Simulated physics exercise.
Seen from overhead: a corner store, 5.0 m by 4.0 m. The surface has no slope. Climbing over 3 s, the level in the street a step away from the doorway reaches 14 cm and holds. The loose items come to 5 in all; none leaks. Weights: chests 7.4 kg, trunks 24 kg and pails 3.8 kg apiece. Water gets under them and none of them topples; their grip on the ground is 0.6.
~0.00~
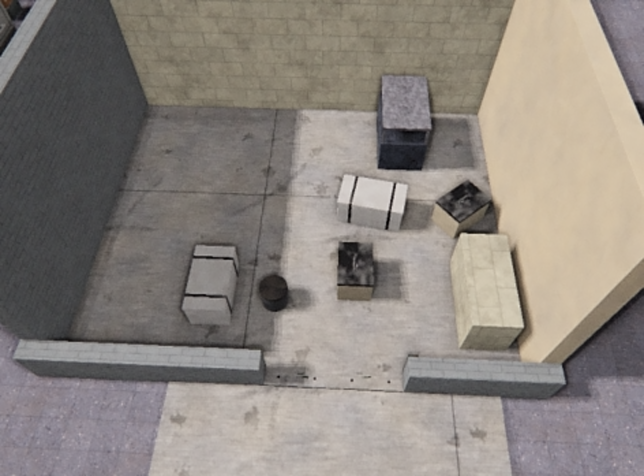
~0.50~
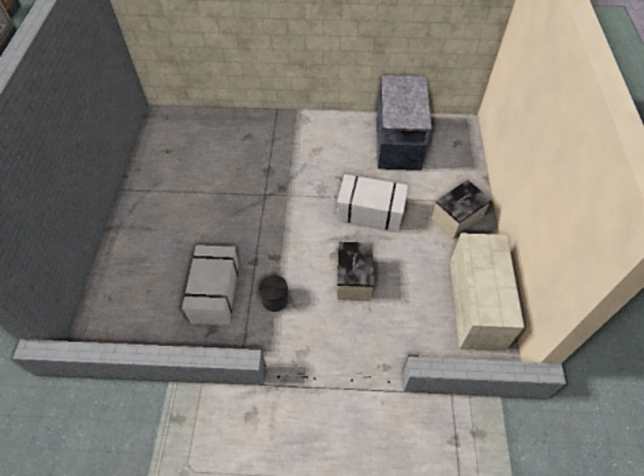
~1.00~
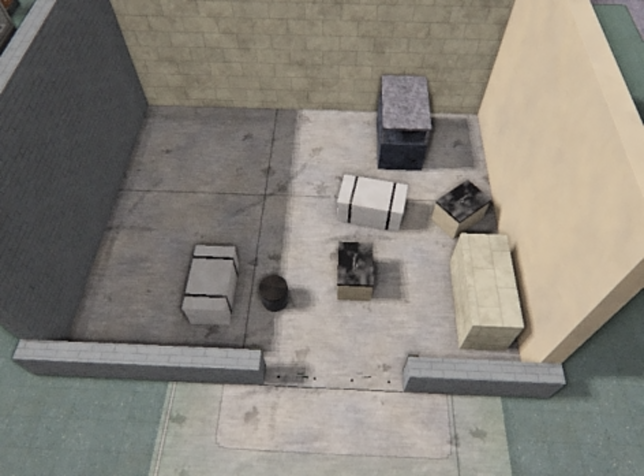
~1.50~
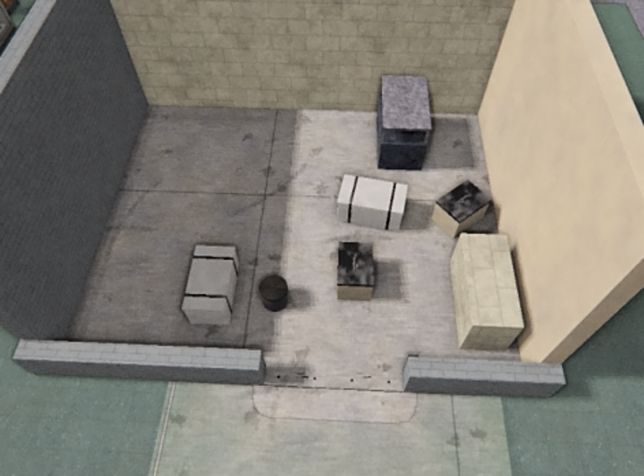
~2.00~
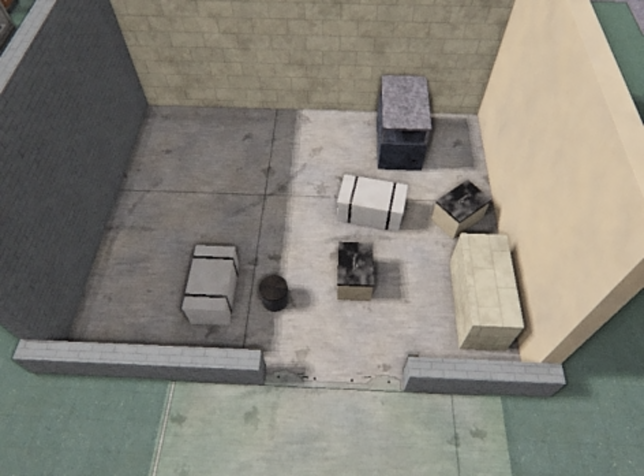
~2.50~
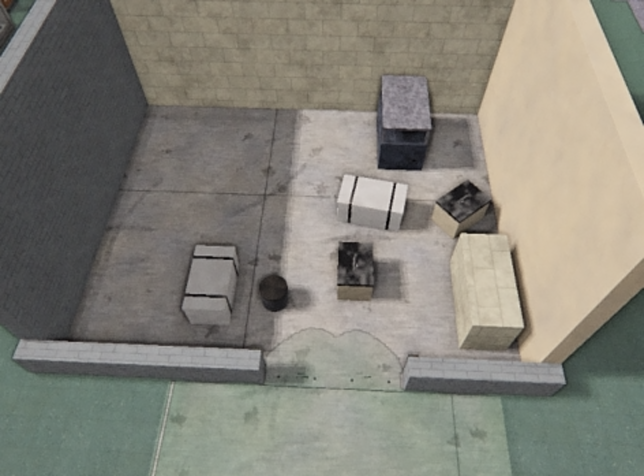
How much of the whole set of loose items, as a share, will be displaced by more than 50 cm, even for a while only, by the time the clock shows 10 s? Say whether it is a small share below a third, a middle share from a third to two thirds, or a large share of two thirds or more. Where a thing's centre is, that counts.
A middle share, from a third to two thirds.
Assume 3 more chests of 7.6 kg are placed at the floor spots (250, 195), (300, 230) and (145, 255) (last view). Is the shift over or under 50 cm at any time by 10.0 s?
One by one, in that order: Above it, above it, below it.
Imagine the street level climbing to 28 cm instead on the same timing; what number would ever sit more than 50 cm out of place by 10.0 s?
The answer would then be 4.
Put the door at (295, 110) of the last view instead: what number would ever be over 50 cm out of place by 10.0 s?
In that case the number is 1.
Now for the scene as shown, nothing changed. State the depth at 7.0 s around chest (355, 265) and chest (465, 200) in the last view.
I'd estimate 7 cm for the first and 4 cm for the second.
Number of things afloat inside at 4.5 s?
0 at that moment.
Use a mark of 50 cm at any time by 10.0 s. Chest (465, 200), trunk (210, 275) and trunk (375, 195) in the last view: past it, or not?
Beyond, within, within.
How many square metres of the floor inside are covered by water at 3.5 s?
Wet: Near 2.0 m2.
After 3.5 s 0 of 5 are over 50 cm from their spots; 0 afloat.
After 4.5 s 0 of 5 are over 50 cm from their spots; 0 afloat.
After 7.0 s 2 of 5 are over 50 cm from their spots; 1 afloat.
After 10.0 s 3 of 5 are over 50 cm from their spots, and 3 have been at some point; 2 afloat.
